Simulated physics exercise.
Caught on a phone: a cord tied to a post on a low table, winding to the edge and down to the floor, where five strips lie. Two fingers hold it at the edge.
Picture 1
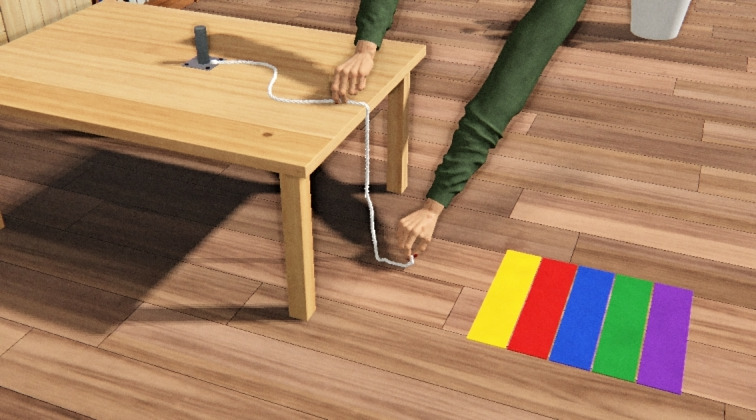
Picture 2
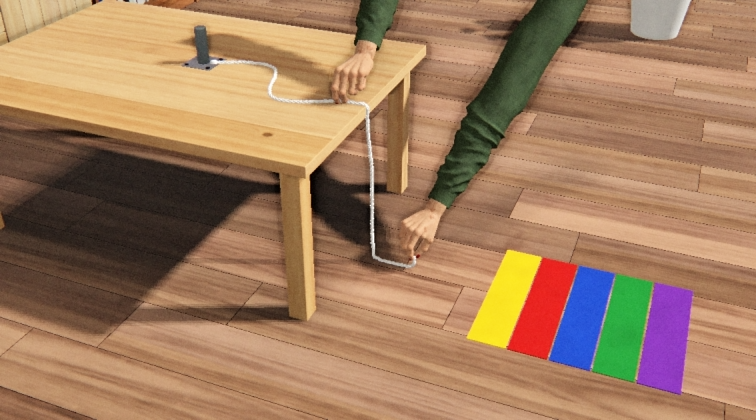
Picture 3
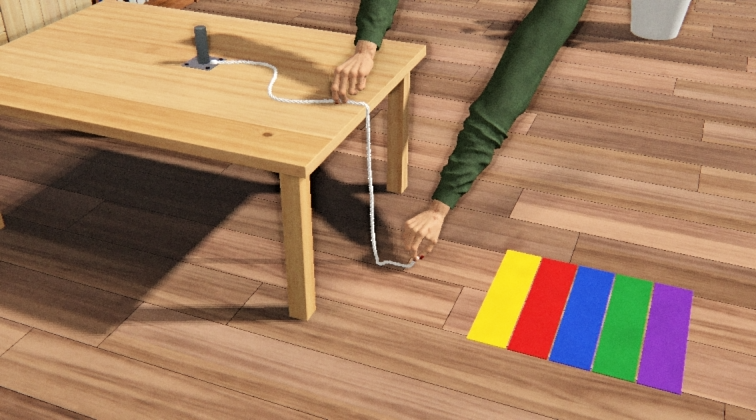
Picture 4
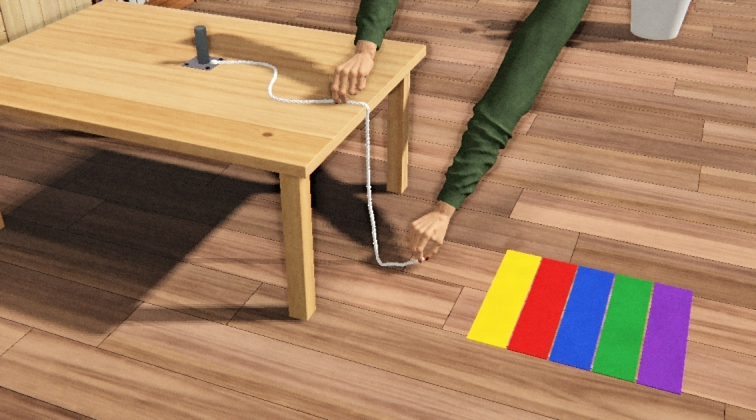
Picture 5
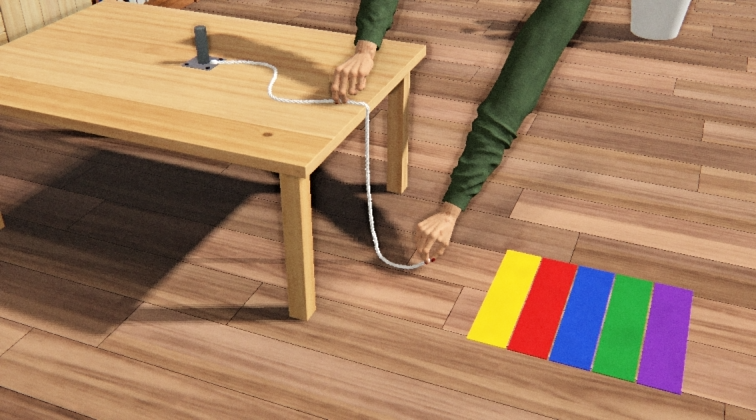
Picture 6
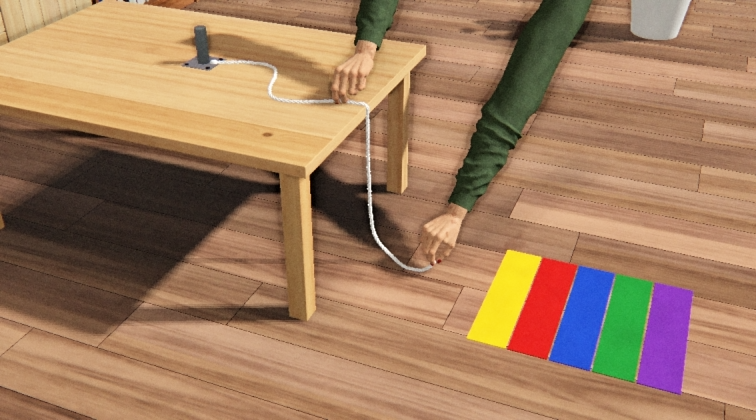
A hand near the floor slowly drew the end of a white cord a little to the right, toward five coloured strips, while another hand held the cord at the table's edge.
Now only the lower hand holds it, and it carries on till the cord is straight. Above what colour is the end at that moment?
The blue one.
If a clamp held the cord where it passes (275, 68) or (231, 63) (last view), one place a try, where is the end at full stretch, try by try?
The places are (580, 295) and (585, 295).
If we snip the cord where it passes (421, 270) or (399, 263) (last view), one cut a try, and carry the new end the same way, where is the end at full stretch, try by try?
Near (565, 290) and (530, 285).
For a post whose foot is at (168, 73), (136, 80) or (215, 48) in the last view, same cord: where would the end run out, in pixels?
Try by try, around (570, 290), (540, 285) and (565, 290).
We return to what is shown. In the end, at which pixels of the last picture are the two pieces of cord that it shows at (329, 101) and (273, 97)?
At (382, 114), then (332, 92).
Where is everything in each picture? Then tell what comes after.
End (411, 256); yellow (494, 325); red (533, 335); blue (575, 346); green (618, 357); purple (662, 368), in the first frame.
End (414, 256); cord through (242, 62) (273, 82) (304, 102) (367, 118) (372, 185) (373, 250), in the second frame.
End (418, 257), in the third frame.
End (423, 259); cord through (242, 62) (273, 82) (304, 102) (367, 118) (369, 185) (376, 250), in the fourth frame.
End (429, 260), in the fifth frame.
End (435, 261); cord through (242, 62) (273, 82) (304, 102) (367, 118) (369, 185) (384, 248), in the sixth frame.
Early on, end near (525, 282); over yellow.
Midway, end near (564, 292); over red.
At the end of the slack, end near (589, 297); over blue. It halts on the blue strip.
